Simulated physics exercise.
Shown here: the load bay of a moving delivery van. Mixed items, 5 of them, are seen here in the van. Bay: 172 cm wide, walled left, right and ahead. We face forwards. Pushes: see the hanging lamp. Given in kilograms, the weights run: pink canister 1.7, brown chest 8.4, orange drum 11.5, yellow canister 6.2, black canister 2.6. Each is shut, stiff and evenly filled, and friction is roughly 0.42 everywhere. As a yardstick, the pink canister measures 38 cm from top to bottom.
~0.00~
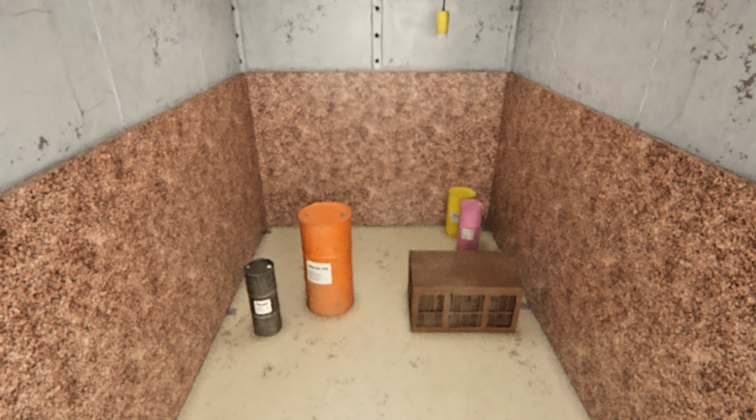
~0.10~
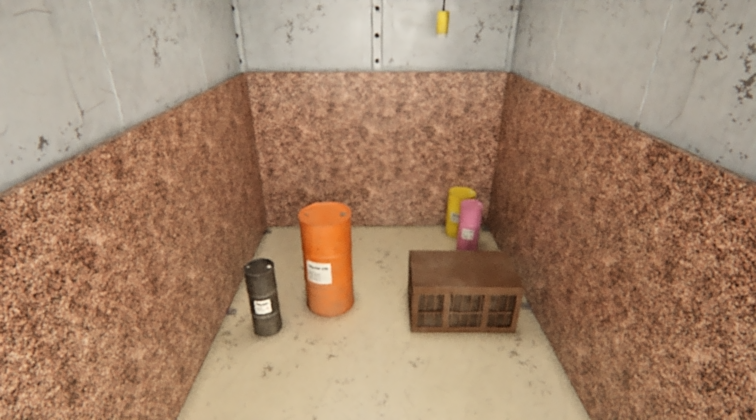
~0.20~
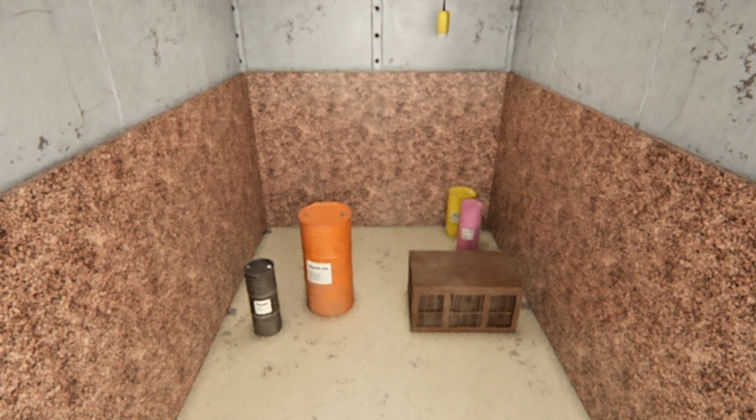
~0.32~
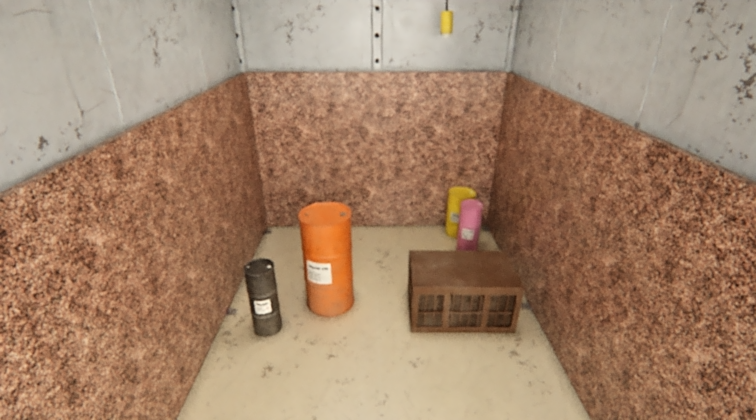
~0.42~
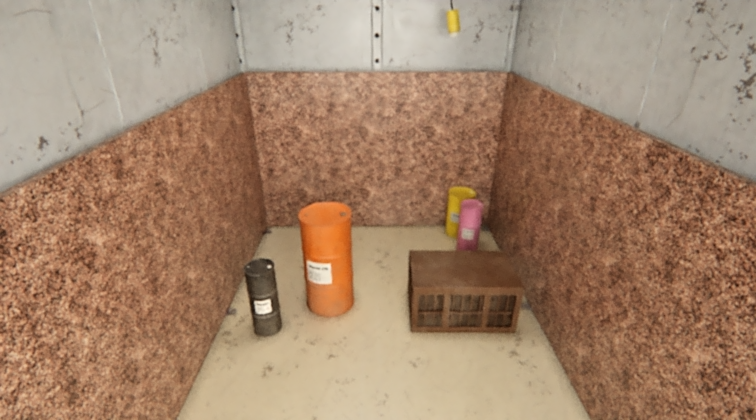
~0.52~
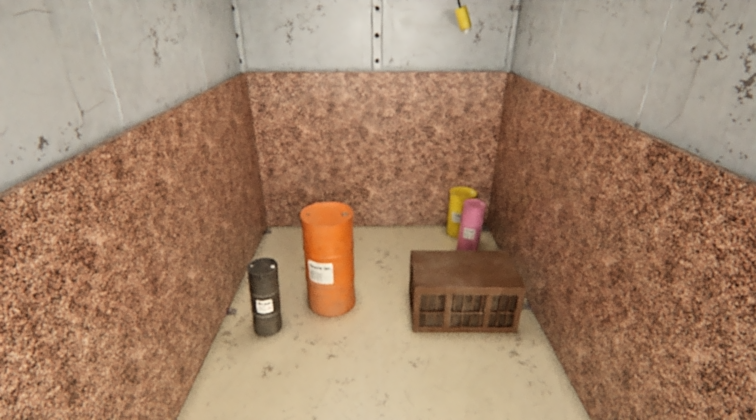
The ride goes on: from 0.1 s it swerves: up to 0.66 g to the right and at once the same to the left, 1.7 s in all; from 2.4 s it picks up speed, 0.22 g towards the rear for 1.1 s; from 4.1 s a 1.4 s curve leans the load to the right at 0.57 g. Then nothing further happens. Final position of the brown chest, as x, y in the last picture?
Roughly (487, 291) in the last picture.
After 1.92 s, steady run; pink canister on its side; black canister on its side.
After 4.82 s, force 0.57 g right; brown chest moved 15 cm near (488, 291); pink canister on its side; black canister on its side.
In the end (8.5 s), toppled in the van, pink canister and black canister; not toppled but over 15 cm from the start, orange drum; the other 2 under 15 cm from the start. In the last view, brown chest near (487, 291).
